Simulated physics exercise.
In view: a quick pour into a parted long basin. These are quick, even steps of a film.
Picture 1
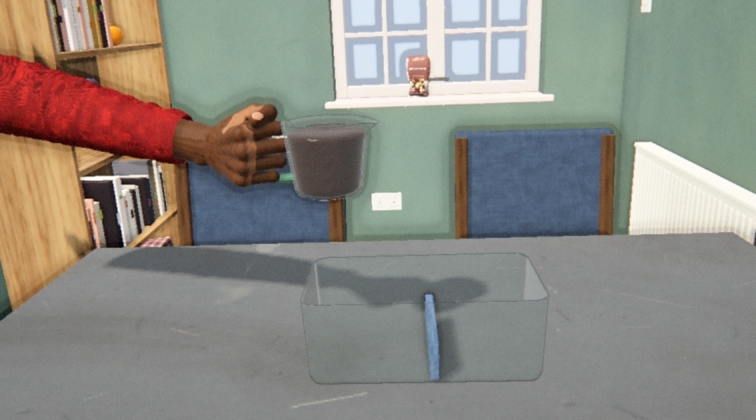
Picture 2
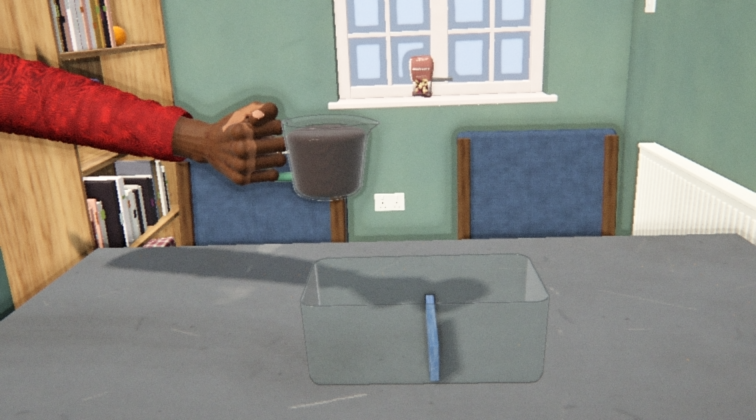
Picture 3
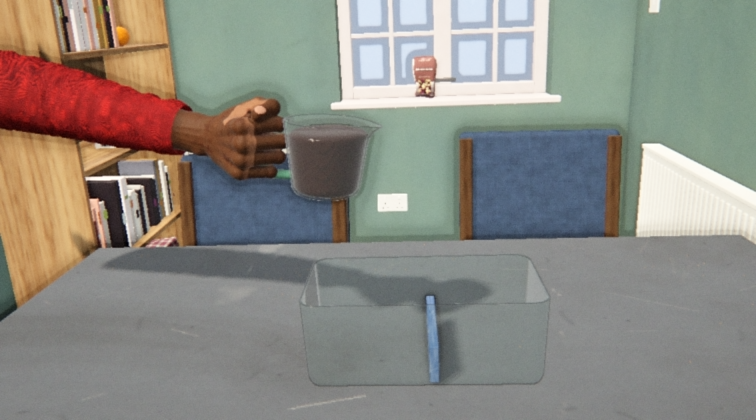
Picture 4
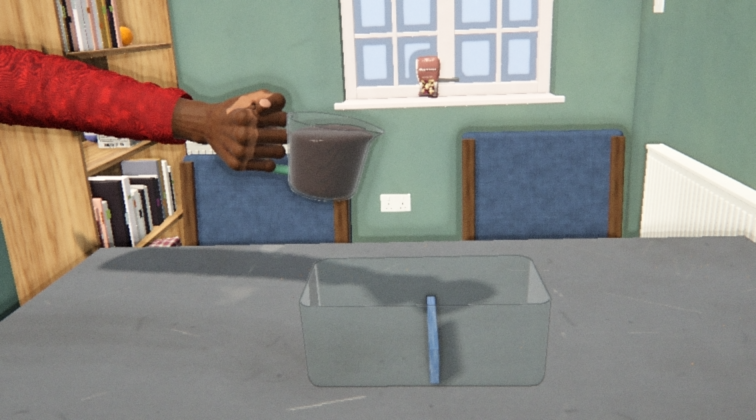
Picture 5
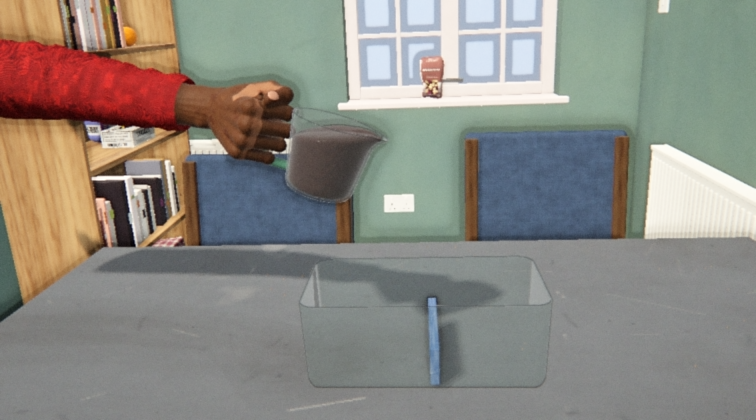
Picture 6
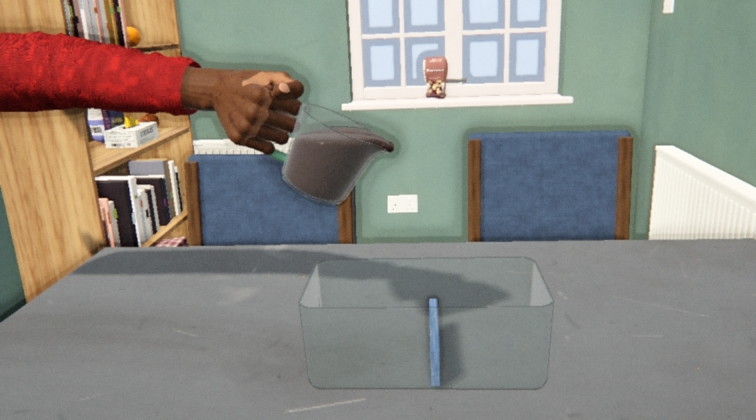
A hand in a red sleeve tilting a clear jug of dark liquid to the right above a divided glass basin.
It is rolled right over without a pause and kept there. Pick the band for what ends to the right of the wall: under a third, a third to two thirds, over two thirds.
It comes to from a third to two thirds.
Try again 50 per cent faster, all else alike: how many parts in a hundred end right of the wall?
Close to 45 per cent.
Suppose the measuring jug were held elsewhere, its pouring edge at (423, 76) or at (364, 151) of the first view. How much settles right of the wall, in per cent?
The first gives 85 %, the second 5 %.
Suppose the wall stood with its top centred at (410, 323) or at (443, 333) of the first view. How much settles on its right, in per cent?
About 90 and 35 per cent.
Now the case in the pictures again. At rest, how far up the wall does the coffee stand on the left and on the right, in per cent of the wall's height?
Left: 20 %. Right: 30 %.
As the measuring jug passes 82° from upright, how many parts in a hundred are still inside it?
Close to 50 per cent.
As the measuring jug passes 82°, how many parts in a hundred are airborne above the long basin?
Close to 30 per cent.
A moment on, the measuring jug is tipped on its side and 51 per cent is still to pour, 1 is left of the wall and 16 right of it.
Next, the measuring jug is tipped on its side and 11 per cent is still to pour, 22 is left of the wall and 50 right of it.
Then the measuring jug is tipped on its side and 1 per cent is still to pour, 41 is left of the wall and 54 right of it.
Later the measuring jug is tipped on its side and 0 per cent is still to pour, 44 is left of the wall and 54 right of it.
Finally, 44 per cent lies left of the wall, 54 right of it and 2 outside.
